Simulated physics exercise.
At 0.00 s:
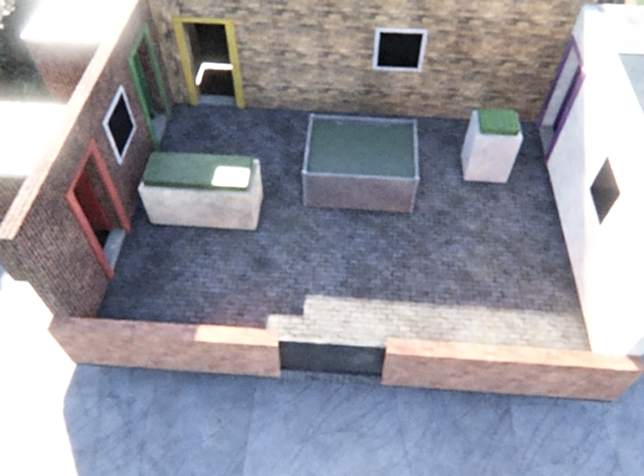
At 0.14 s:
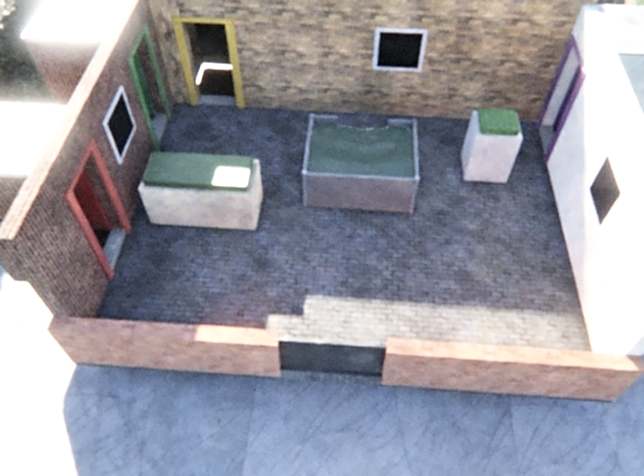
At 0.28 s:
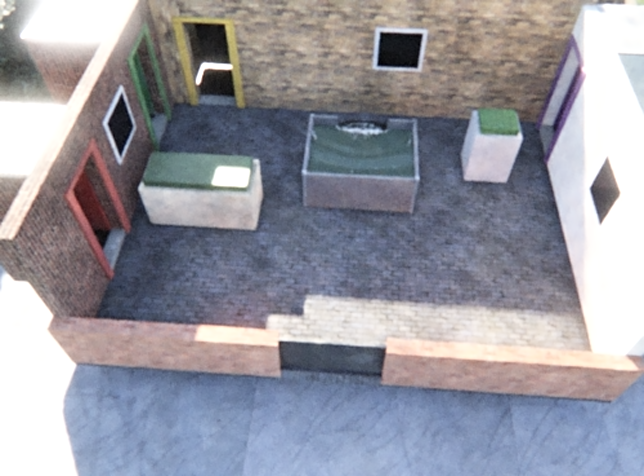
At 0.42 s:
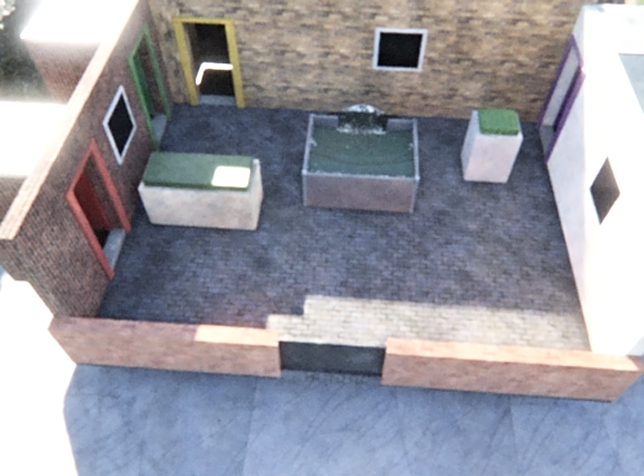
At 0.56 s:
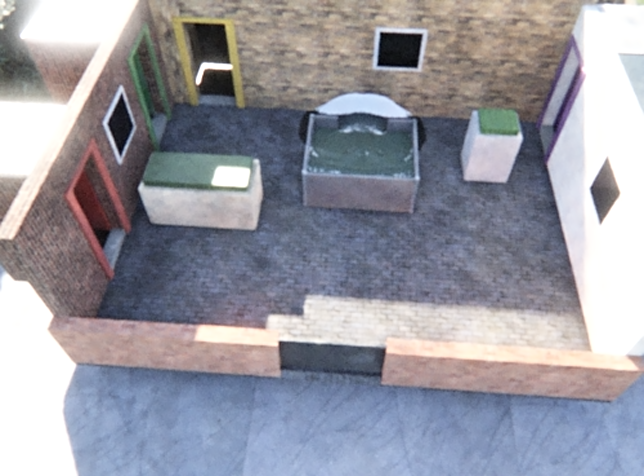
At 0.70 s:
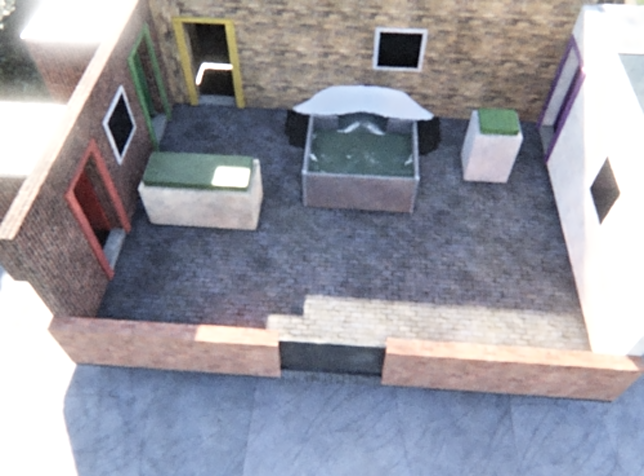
Water burst through the back wall of the tank in the middle of a walled yard, first dipping and churning inside, then spreading in a widening pale sheet across the paving behind it.
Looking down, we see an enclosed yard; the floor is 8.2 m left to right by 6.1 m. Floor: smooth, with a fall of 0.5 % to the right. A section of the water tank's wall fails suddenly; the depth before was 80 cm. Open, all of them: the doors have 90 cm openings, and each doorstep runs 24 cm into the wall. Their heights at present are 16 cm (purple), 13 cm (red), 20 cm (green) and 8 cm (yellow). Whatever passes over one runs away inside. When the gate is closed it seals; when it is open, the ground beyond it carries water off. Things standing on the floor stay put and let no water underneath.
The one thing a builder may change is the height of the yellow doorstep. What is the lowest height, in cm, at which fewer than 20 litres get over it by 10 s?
7.5 cm.
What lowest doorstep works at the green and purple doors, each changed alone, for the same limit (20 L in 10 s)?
Roughly 17 cm for the green door and roughly 25 cm for the purple door.
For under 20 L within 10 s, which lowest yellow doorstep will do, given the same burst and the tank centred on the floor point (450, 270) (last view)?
In that case about 7.0 cm.
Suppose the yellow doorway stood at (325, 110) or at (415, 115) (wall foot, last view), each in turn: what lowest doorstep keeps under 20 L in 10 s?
Minimums: Roughly 33 cm and 22 cm.
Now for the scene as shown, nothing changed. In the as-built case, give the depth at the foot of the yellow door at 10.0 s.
It works out to about 7.5 centimetres deep.
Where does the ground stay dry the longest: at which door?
Red.
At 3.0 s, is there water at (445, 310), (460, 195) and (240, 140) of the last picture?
Status: Clear / submerged / submerged.
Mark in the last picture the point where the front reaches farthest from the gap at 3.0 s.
Front tip: Approx. (126, 237) px.
After 1.4 s water covers 15 % of the floor, deepest (51 cm) near (364, 117); 4 cm at the yellow door, 0 litres in over its 8 cm doorstep.
After 3.0 s water covers 40 % of the floor, deepest (32 cm) near (356, 117); 5 cm at the yellow door, 0 litres in over its 8 cm doorstep.
After 10.0 s water covers 90 % of the floor, deepest (9 cm) near (297, 190); 7 cm at the yellow door, 17 litres in over its 8 cm doorstep.
At the yellow door as built, the water arrived by 1.3 s and peaked near 11 cm at 7.4 s.
Run again over the same 10 s with other heights there, 26 litres in over 7 cm, 7 litres over 9.5 cm. The limit of 20 litres is kept from about 7.5 cm up.
